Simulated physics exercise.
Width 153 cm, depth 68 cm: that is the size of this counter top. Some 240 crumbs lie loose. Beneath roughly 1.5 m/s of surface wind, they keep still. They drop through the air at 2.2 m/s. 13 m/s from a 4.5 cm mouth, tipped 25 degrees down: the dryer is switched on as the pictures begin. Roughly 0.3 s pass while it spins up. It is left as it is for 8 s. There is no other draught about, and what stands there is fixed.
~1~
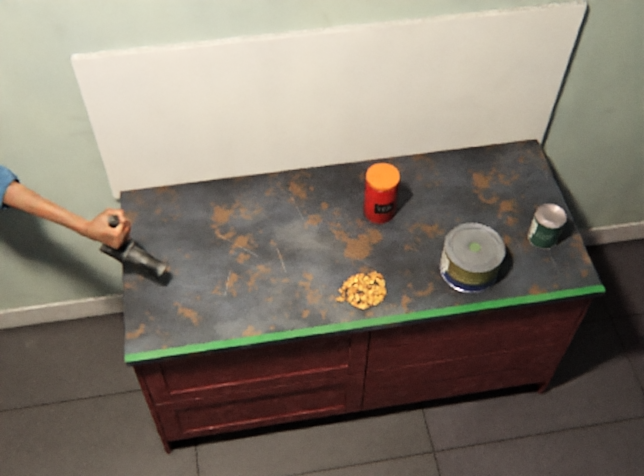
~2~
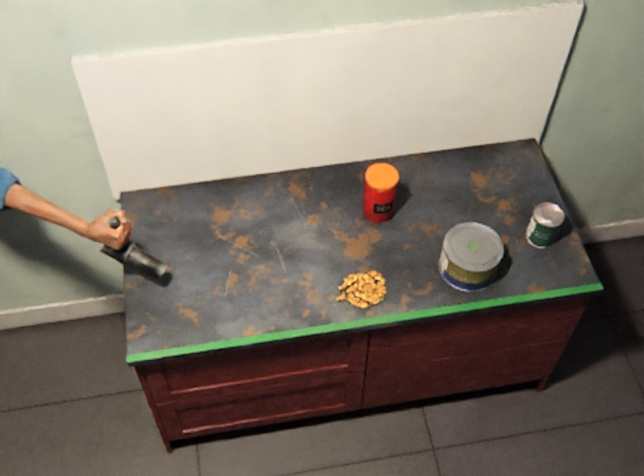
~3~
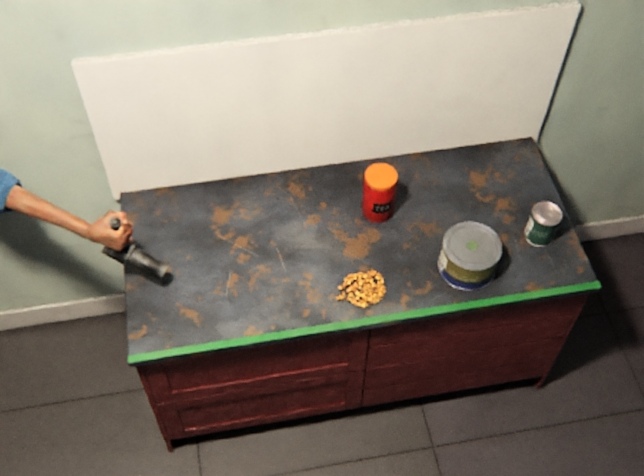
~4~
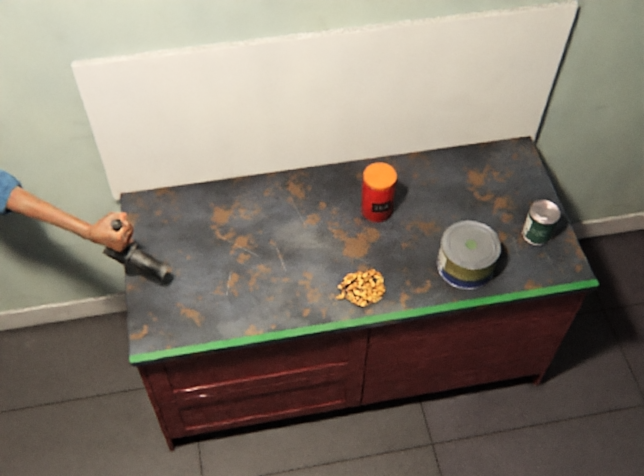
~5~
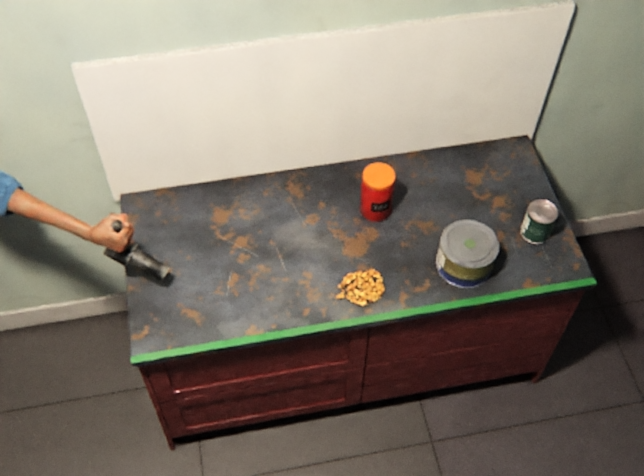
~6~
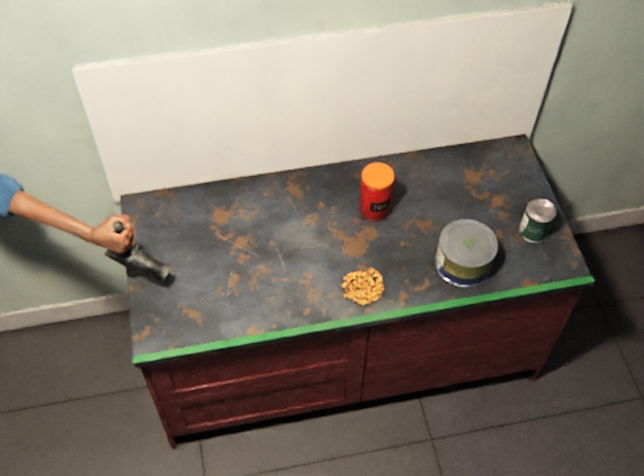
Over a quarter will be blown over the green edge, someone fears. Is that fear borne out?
Chances are the quarter threshold gets crossed at that edge.
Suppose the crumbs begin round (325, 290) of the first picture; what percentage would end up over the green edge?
Expected share: Near 60 %.
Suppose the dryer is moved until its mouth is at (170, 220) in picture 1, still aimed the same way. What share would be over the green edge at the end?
About 100 %.
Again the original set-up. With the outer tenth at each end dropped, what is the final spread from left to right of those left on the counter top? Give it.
About 30 cm.
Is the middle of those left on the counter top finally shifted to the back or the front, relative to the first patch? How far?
It has moved to the near edge by around 5 cm.
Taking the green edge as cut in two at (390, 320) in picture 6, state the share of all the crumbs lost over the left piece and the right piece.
About 0 per cent left, about 60 per cent right.
Then, 1.2 s after the last picture the count stands so, 57 % are over the green edge; the middle of those still in play is near (448, 280).
Then, 2.2 s after the last picture the count stands so, 58 % are over the green edge; the middle of those still in play is near (448, 280).
Then, 4.1 s after the last picture the count stands so, 60 % are over the green edge; the middle of those still in play is near (448, 280).
Then, 7.7 s after the last picture, at the end, 62 % are over the green edge; the middle of those still in play is near (448, 281).
